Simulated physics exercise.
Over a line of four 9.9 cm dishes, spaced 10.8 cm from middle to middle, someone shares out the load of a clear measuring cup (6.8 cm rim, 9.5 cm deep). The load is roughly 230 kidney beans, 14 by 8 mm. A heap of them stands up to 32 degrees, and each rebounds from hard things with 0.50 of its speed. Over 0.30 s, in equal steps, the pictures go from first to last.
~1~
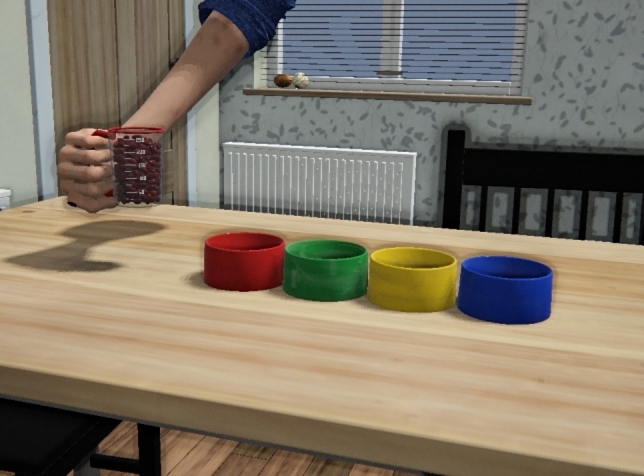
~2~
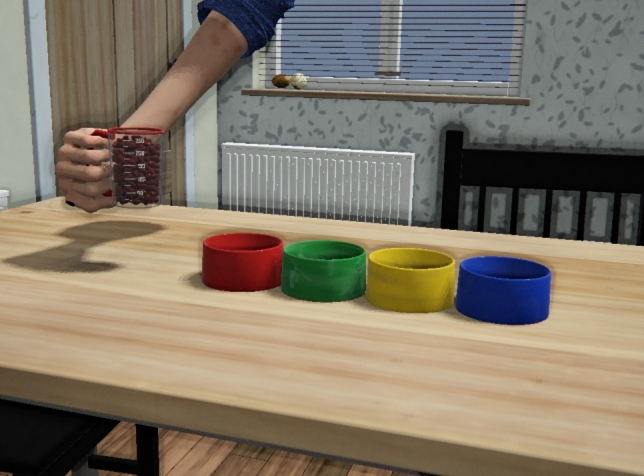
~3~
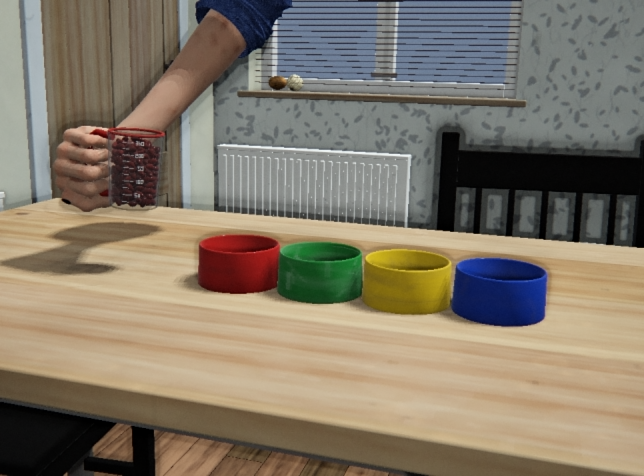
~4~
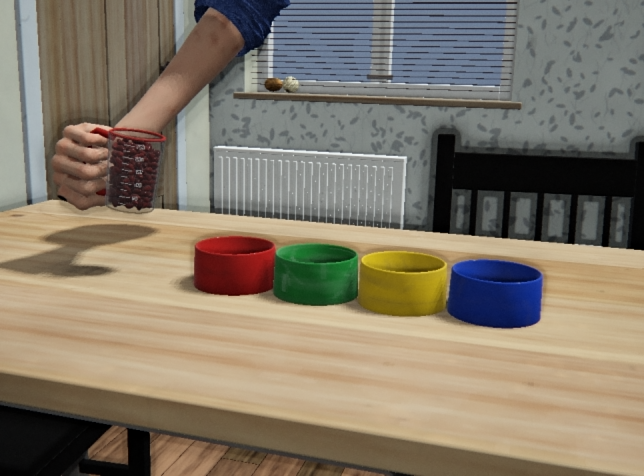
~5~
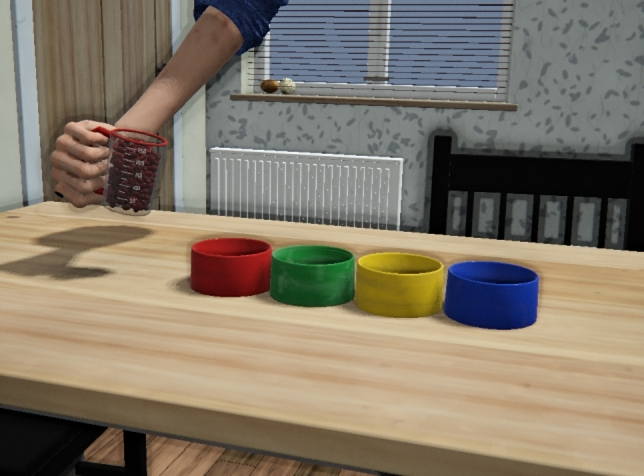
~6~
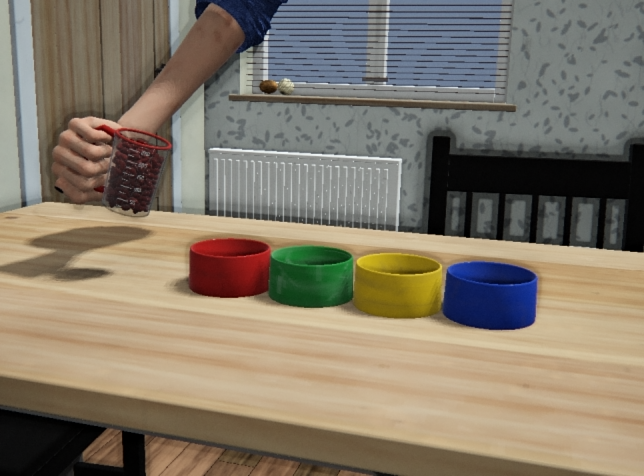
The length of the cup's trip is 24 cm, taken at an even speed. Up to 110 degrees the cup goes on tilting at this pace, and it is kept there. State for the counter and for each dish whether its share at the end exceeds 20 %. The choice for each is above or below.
Red dish - above it, blue dish - below it, green dish - above it, yellow dish - below it, counter - below it.
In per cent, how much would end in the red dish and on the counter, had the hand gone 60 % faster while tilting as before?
Shares - red 0, counter 10.
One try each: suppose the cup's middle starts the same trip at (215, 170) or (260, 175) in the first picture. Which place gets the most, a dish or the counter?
In the first try green collects the most, and in the second it's yellow.
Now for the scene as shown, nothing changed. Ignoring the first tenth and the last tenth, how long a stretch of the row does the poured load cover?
Some 13 centimetres.
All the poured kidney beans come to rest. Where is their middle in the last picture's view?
Somewhere near (252, 278) in the last picture.
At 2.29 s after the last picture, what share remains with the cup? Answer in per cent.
About 5 percent of the load.
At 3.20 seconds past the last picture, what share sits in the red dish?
60 % so far.
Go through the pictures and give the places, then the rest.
Cup at (138, 167), tilt 0 degrees, lip at (160, 132), moved 0.0 cm; middle of the pieces at (136, 170); red dish at (245, 242); green dish at (326, 250); yellow dish at (413, 258); blue dish at (507, 268), in the first frame.
Cup at (137, 168), tilt 1 degrees, lip at (159, 133), moved 0.1 cm; middle of the pieces at (135, 171), in the second frame.
Cup at (135, 169), tilt 4 degrees, lip at (160, 136), moved 0.4 cm; middle of the pieces at (133, 172), in the third frame.
Cup at (134, 171), tilt 9 degrees, lip at (161, 140), moved 0.9 cm; middle of the pieces at (132, 174), in the fourth frame.
Cup at (133, 173), tilt 13 degrees, lip at (163, 145), moved 1.3 cm; middle of the pieces at (131, 175), in the fifth frame.
Cup at (135, 174), tilt 18 degrees, lip at (167, 148), moved 1.8 cm; middle of the pieces at (132, 176); red dish at (231, 248); green dish at (312, 256); yellow dish at (399, 264); blue dish at (492, 273), in the sixth frame.
Then, 1.38 s after the last picture, tilt 110 degrees; cup holds 65 %, red 35 %.
Then, 2.29 s after the last picture, tilt 110 degrees; cup holds 5 %, red 60 %, green 30 %.
Then, 3.20 s after the last picture, tilt 110 degrees; cup holds 0 %, red 60 %, green 30 %.
In the end, red 60 %, blue 0 %, green 30 %, yellow 0 %, counter 10 %.
